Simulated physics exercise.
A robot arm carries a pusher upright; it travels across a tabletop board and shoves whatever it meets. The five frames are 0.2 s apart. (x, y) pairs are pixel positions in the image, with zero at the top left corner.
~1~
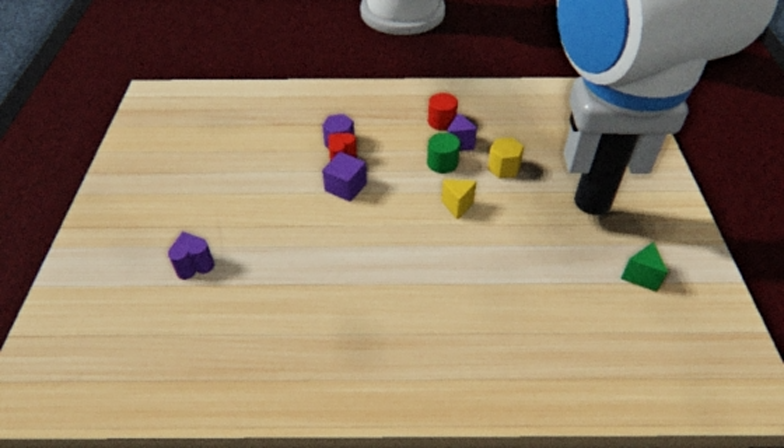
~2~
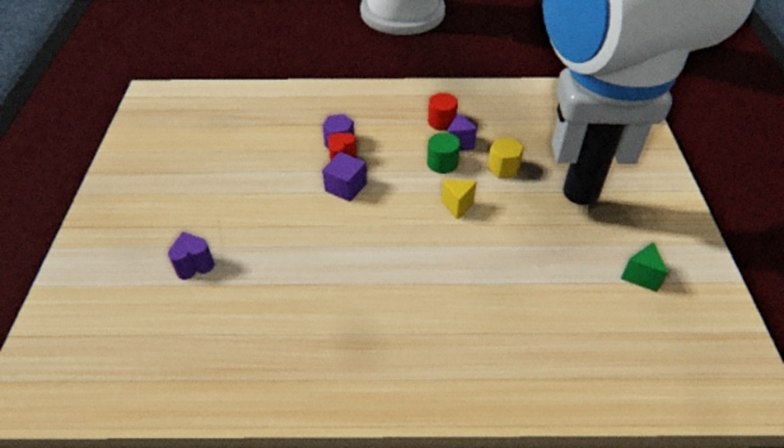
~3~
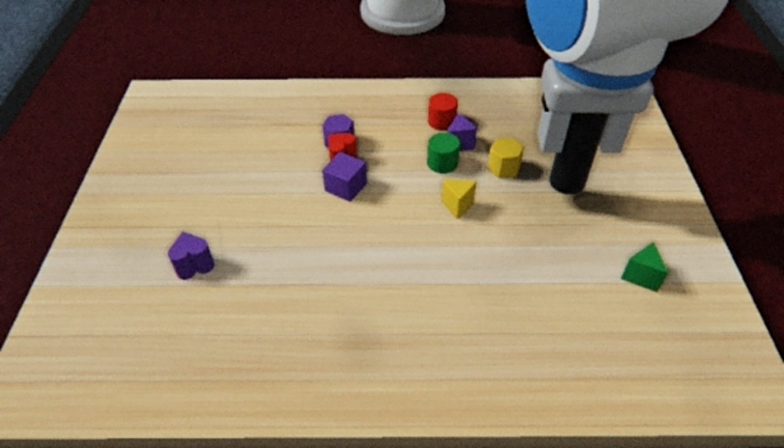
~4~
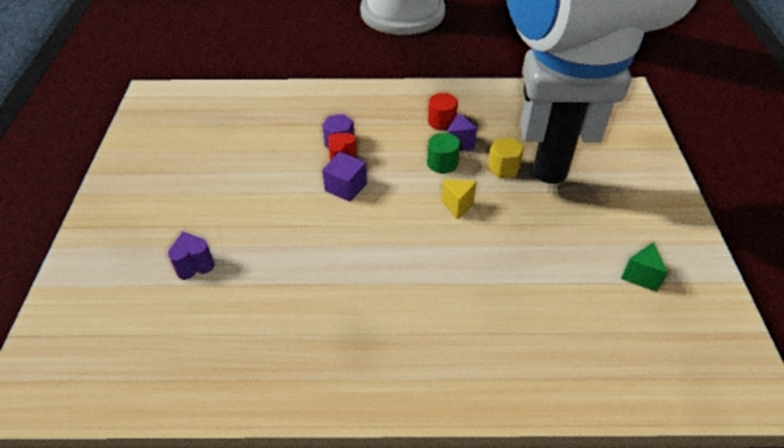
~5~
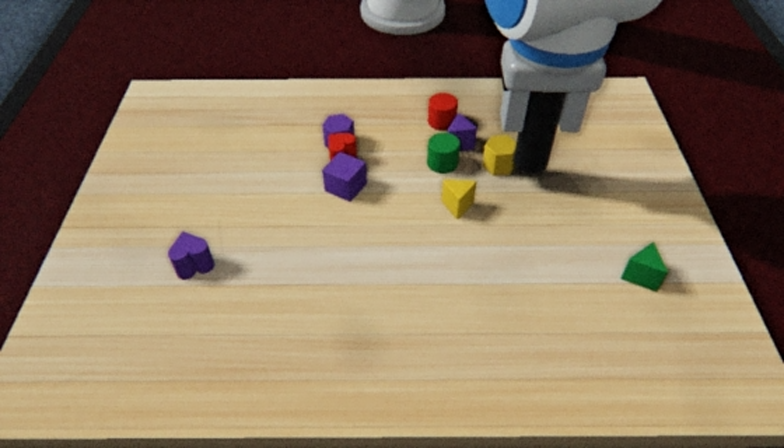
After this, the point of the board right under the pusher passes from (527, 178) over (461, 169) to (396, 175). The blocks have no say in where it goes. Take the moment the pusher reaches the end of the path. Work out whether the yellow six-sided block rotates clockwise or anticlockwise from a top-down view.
My answer: Clockwise.
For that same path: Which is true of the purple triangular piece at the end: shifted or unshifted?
That block will leave its spot.
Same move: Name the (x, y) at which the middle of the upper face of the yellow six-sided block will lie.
The middle of the upper face of the yellow six-sided block will lie at about (458, 127) in the picture.
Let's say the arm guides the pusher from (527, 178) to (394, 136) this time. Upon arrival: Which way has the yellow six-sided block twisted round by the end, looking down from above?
With the clock.
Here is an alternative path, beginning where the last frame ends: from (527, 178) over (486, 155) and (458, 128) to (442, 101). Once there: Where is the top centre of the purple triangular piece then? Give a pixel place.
At the end it should sit near (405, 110).
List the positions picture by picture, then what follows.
The first picture shows lower end of the pusher (592, 204), tops of blocks, red cylinder (444, 101), green cylinder (444, 142), purple triangular piece (461, 124), yellow six-sided block (508, 147).
The second picture shows pusher (581, 194), blocks as before.
The third picture shows pusher (567, 184), blocks as before.
The fourth picture shows pusher (550, 174), blocks as before.
The fifth picture shows pusher (530, 164), red cylinder (444, 101), green cylinder (444, 142), purple triangular piece (461, 124), yellow six-sided block (502, 144).
The first path, step by step. One third of the way, pusher (484, 155); red cylinder (442, 99); purple triangular piece (451, 118), turned 15° anticlockwise; yellow six-sided block (468, 130), turned 40° clockwise.
Two thirds of the way, pusher (440, 156); red cylinder (438, 95); green cylinder (411, 139); purple triangular piece (446, 112), turned 35° anticlockwise; yellow six-sided block (458, 127), turned 75° clockwise.
At the end, pusher (396, 160); red cylinder (438, 95); green cylinder (382, 134); purple triangular piece (446, 112), turned 35° anticlockwise; yellow six-sided block (458, 127), turned 75° clockwise.
